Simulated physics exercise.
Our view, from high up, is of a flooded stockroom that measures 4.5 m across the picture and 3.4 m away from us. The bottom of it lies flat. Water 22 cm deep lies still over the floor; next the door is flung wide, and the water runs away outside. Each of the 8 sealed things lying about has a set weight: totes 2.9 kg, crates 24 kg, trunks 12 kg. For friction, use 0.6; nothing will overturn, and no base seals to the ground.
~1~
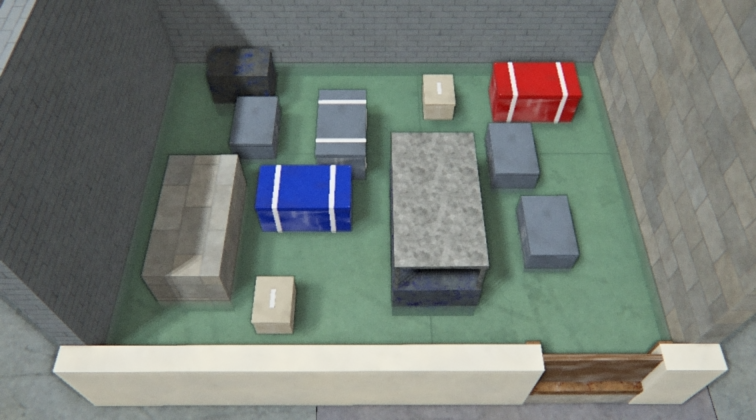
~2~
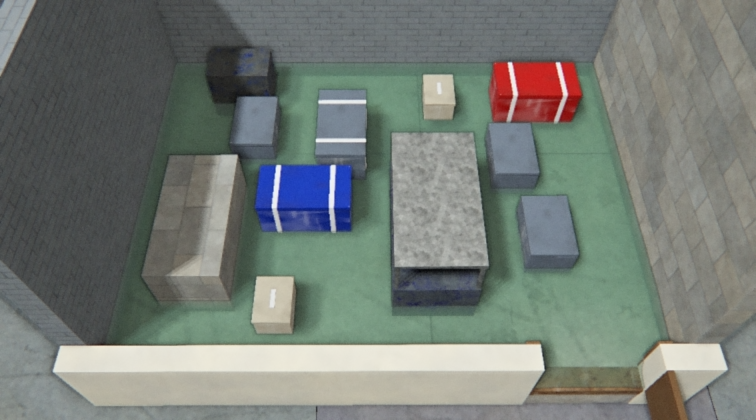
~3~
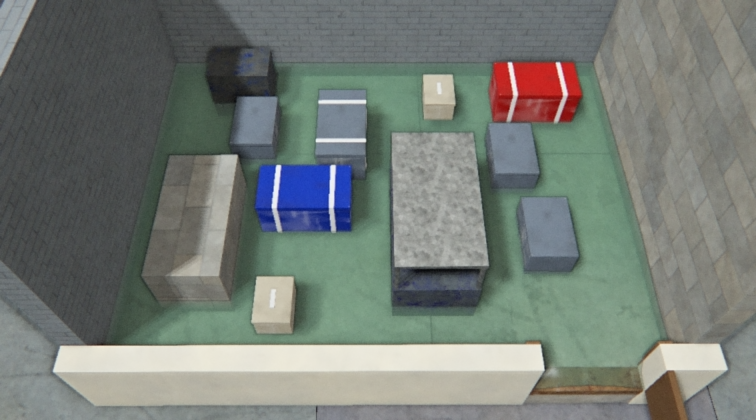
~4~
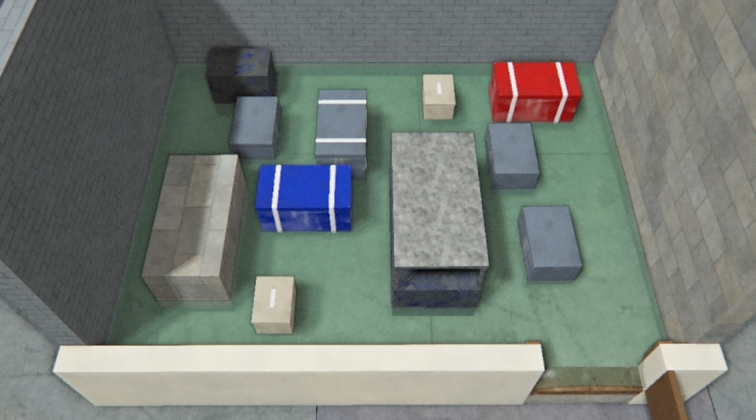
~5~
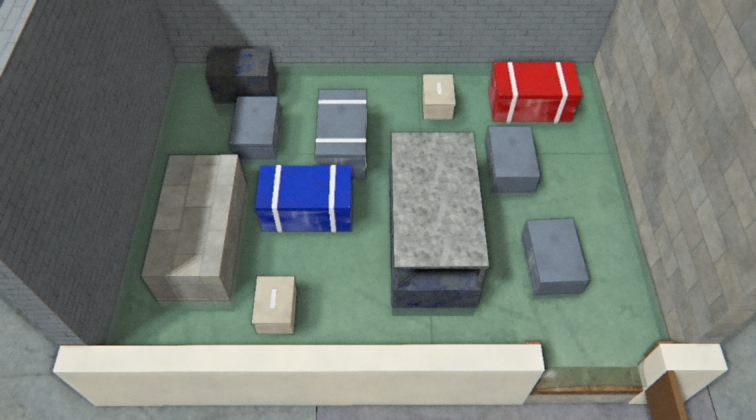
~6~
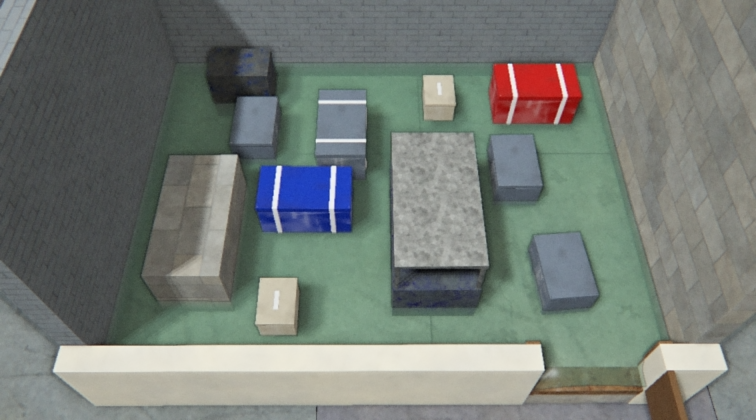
We see a flooded stockroom of boxes and trunks from above as a brown gate at the lower right swings open; the nearer right-hand grey box then drifts forward, turning slightly, and the one behind it shifts a little.
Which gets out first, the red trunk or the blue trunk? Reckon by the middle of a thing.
The red one.
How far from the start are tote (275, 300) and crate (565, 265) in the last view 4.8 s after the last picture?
So the first one has shifted 80 cm and the other is washed out.
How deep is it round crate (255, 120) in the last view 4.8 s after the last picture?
Around 17 centimetres.
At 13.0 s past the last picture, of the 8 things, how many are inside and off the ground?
At that time, 4.
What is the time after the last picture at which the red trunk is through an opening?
At about 10.5 s.
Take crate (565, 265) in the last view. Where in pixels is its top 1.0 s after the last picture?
About (588, 311), give or take.
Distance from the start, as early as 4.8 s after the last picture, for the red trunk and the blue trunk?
Roughly 80 and 20 cm by then.
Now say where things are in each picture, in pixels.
The red trunk at (537, 79) floats; the blue trunk at (304, 186), afloat; 22 cm deep round most things; 0 of 8 have shifted, in the first picture.
The red trunk at (537, 79), afloat; the blue trunk at (304, 186) floats; 22 cm deep round most things; 0 of 8 have shifted, in the second picture.
The red trunk at (537, 79), afloat; the blue trunk at (304, 186) floats; about 2790 L in view; 0 of 8 have shifted, in the third picture.
The red trunk at (537, 79) floats; the blue trunk at (304, 186), afloat; 22 cm deep round most things; 1 of 8 have shifted, in the fourth picture.
The red trunk at (537, 79), afloat; the blue trunk at (304, 186) floats; about 2710 L in view; 1 of 8 have shifted, in the fifth picture.
The red trunk at (537, 80), afloat; the blue trunk at (305, 187) floats; 21 cm deep round most things; 2 of 8 have shifted, in the sixth picture.
Then, 1.0 s after the last picture the red trunk is near (544, 97), 0.2 m from its start, afloat; the blue trunk is near (308, 194), 0.1 m from its start, afloat; 0 of 8 are out; 8 afloat.
Then, 4.8 s after the last picture the red trunk is near (589, 143), 0.9 m from its start, afloat; the blue trunk is near (327, 193), 0.2 m from its start, afloat; 1 of 8 are out; 7 afloat.
Then, 9.0 s after the last picture the red trunk is near (614, 276), 2.2 m from its start, afloat; the blue trunk is near (328, 201), 0.2 m from its start, afloat; 2 of 8 are out; 6 afloat.
Then, 13.0 s after the last picture the red trunk has gone out (10.6 s after the last picture); the blue trunk is near (341, 187), 0.3 m from its start, afloat; 4 of 8 are out; 4 afloat.
